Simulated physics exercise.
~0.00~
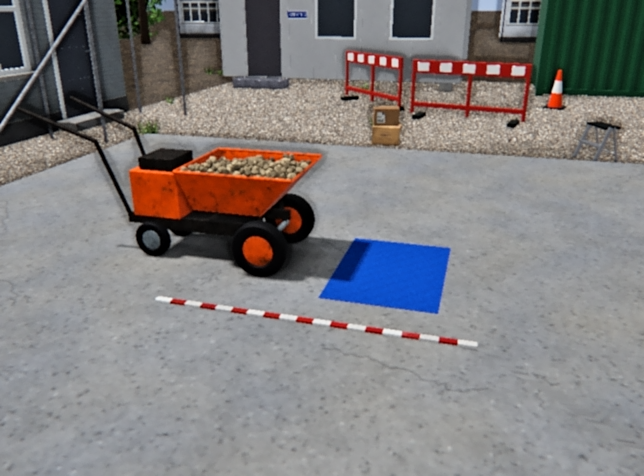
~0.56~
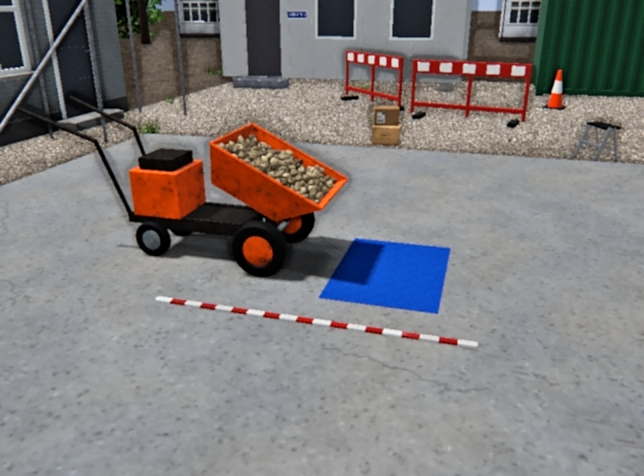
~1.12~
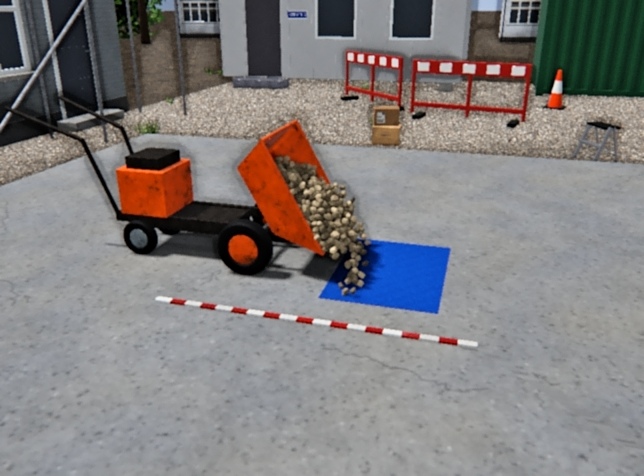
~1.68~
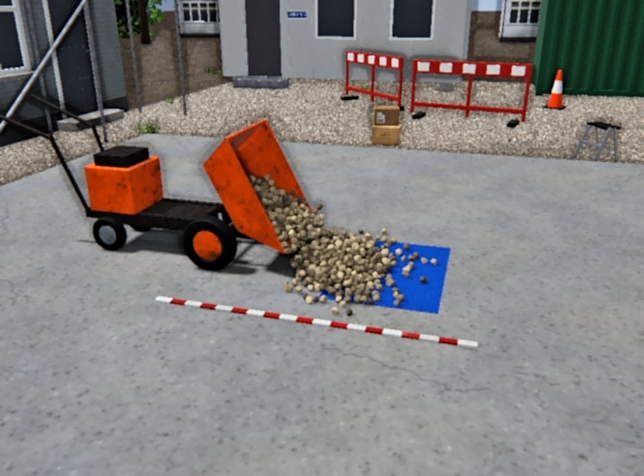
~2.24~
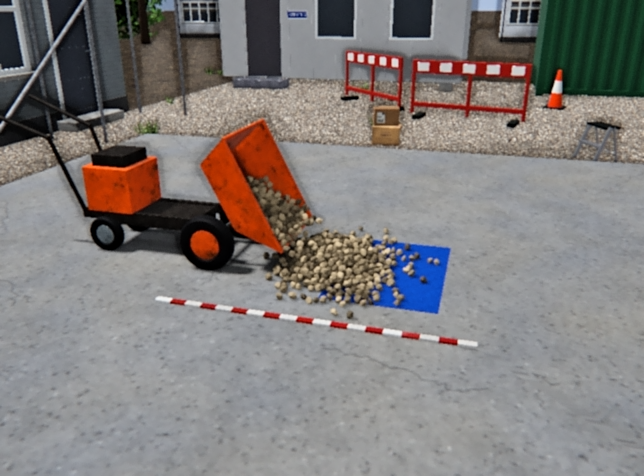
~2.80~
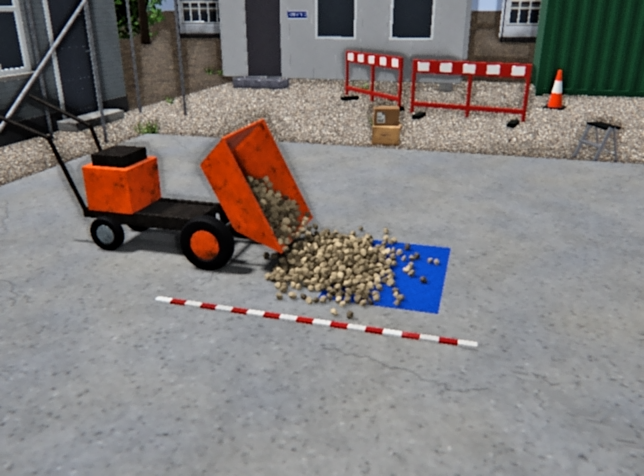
To begin with, an orange powered barrow loaded with pale stones stands on grey concrete, facing a blue tarpaulin, with a red and white banded pole lying nearby. Its tray tilts forward to the right, the stones staying in at first. As the tray tips steeply, stones pour over its lower edge onto the near part of the sheet, and the barrow rolls back a little to the left. The load spreads into a low heap, partly on the sheet and partly short of it. Finally everything rests, the tray still raised with some stones inside.
